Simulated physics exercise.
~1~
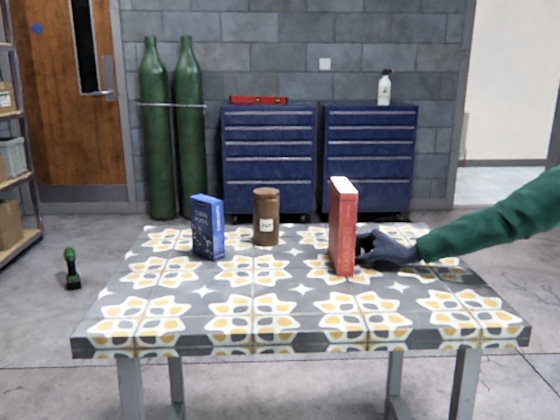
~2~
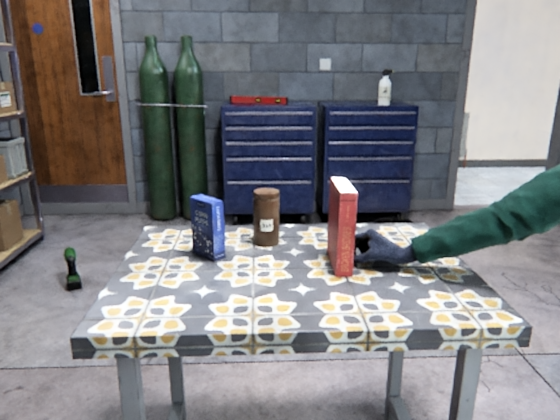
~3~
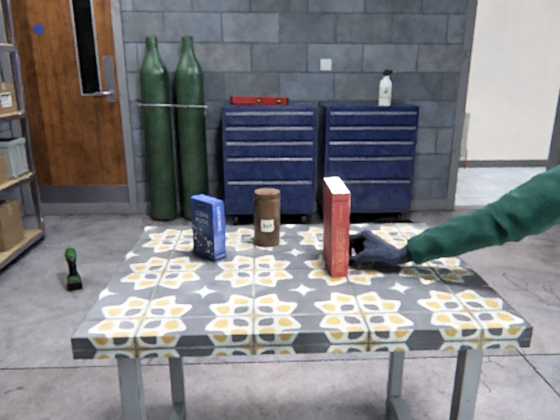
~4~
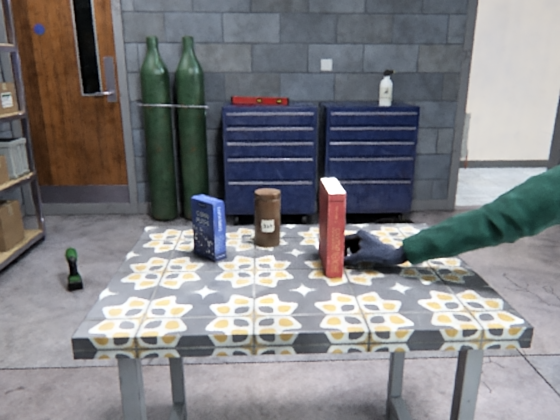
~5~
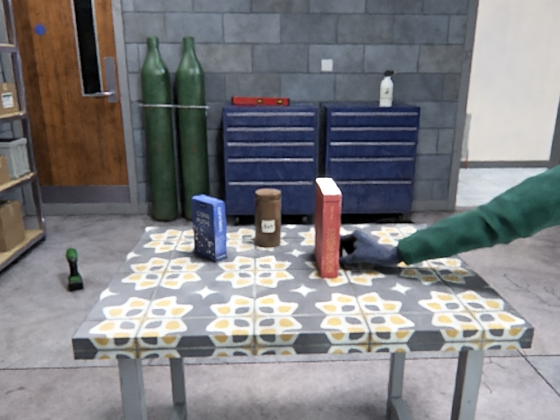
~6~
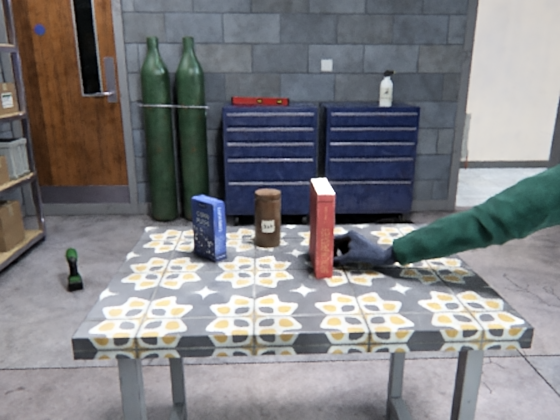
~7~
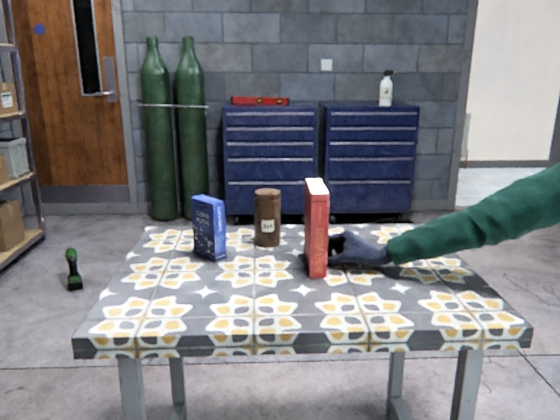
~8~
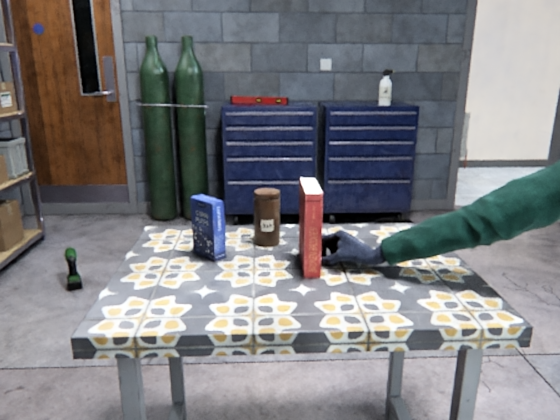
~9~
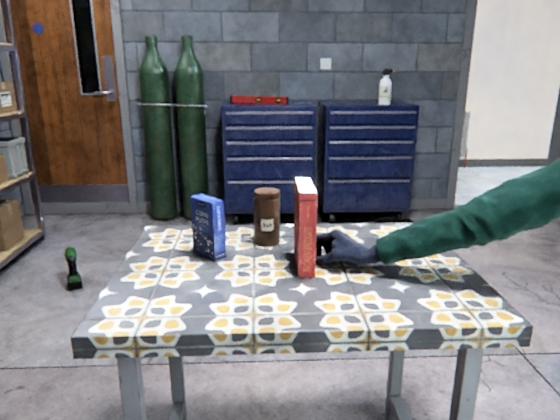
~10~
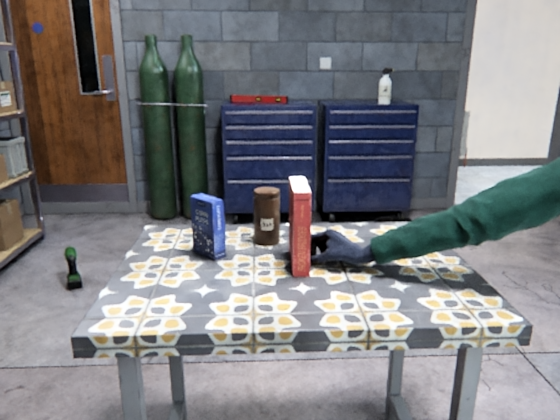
In a workshop, on a flower-patterned table, a gloved hand in a green sleeve slowly pushed a standing red book to the left, while a brown jar and a blue packet stayed put, and the book ended up closer to the jar, still upright.
